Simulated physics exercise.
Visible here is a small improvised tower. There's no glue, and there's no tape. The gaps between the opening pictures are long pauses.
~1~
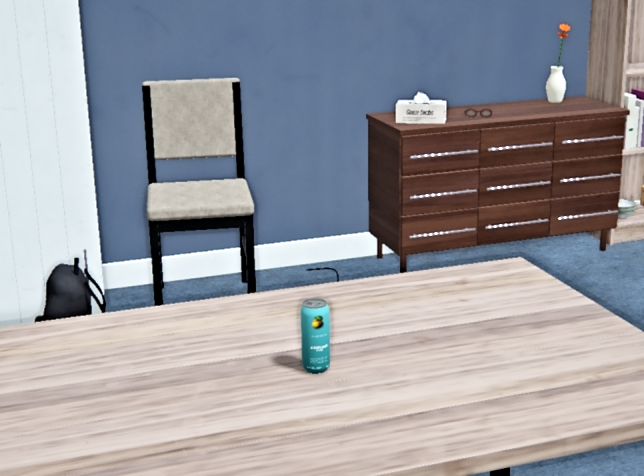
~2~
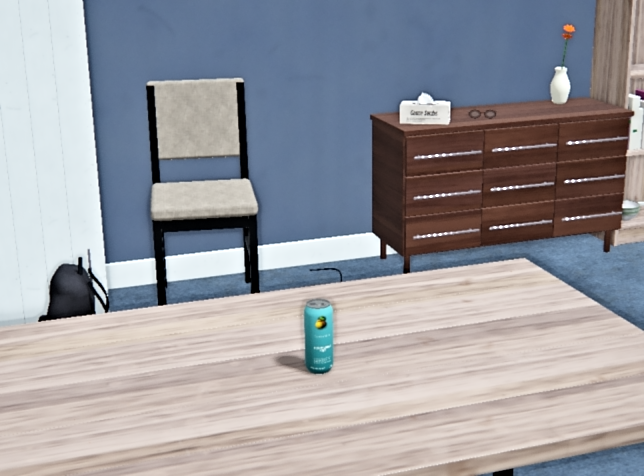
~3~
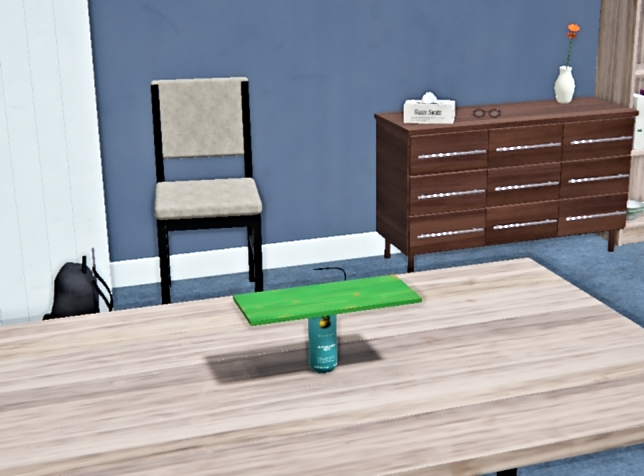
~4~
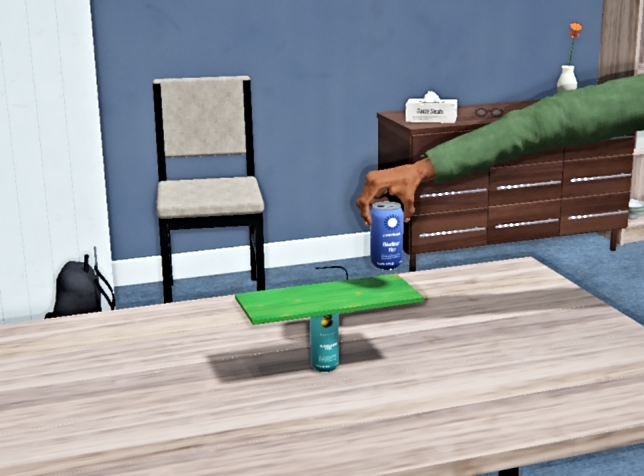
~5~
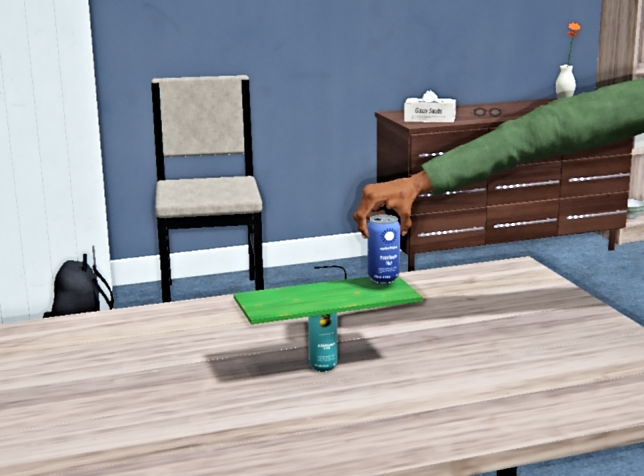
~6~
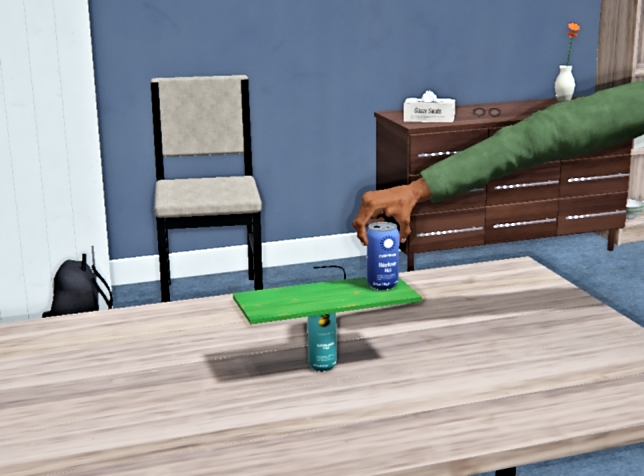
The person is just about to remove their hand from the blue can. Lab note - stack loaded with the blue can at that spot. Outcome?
Outcome: Toppled.
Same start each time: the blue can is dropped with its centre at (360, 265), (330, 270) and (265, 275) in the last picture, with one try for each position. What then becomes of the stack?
Try 1: Topples; try 2: Stands; try 3: Topples.
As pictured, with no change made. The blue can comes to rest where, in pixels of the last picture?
Roughly pixel (434, 333) in the last picture.
Then, 0.40 s on from there, blue can now fallen; green board turned 63° from how it was put.
Then, 0.70 s on from there, green board now fallen; turquoise can turned 42° from how it was put.
In the end, fallen, turquoise can, blue can and green board. At the end, from the last picture's camera, blue can near (434, 333). The stack loses its balance.
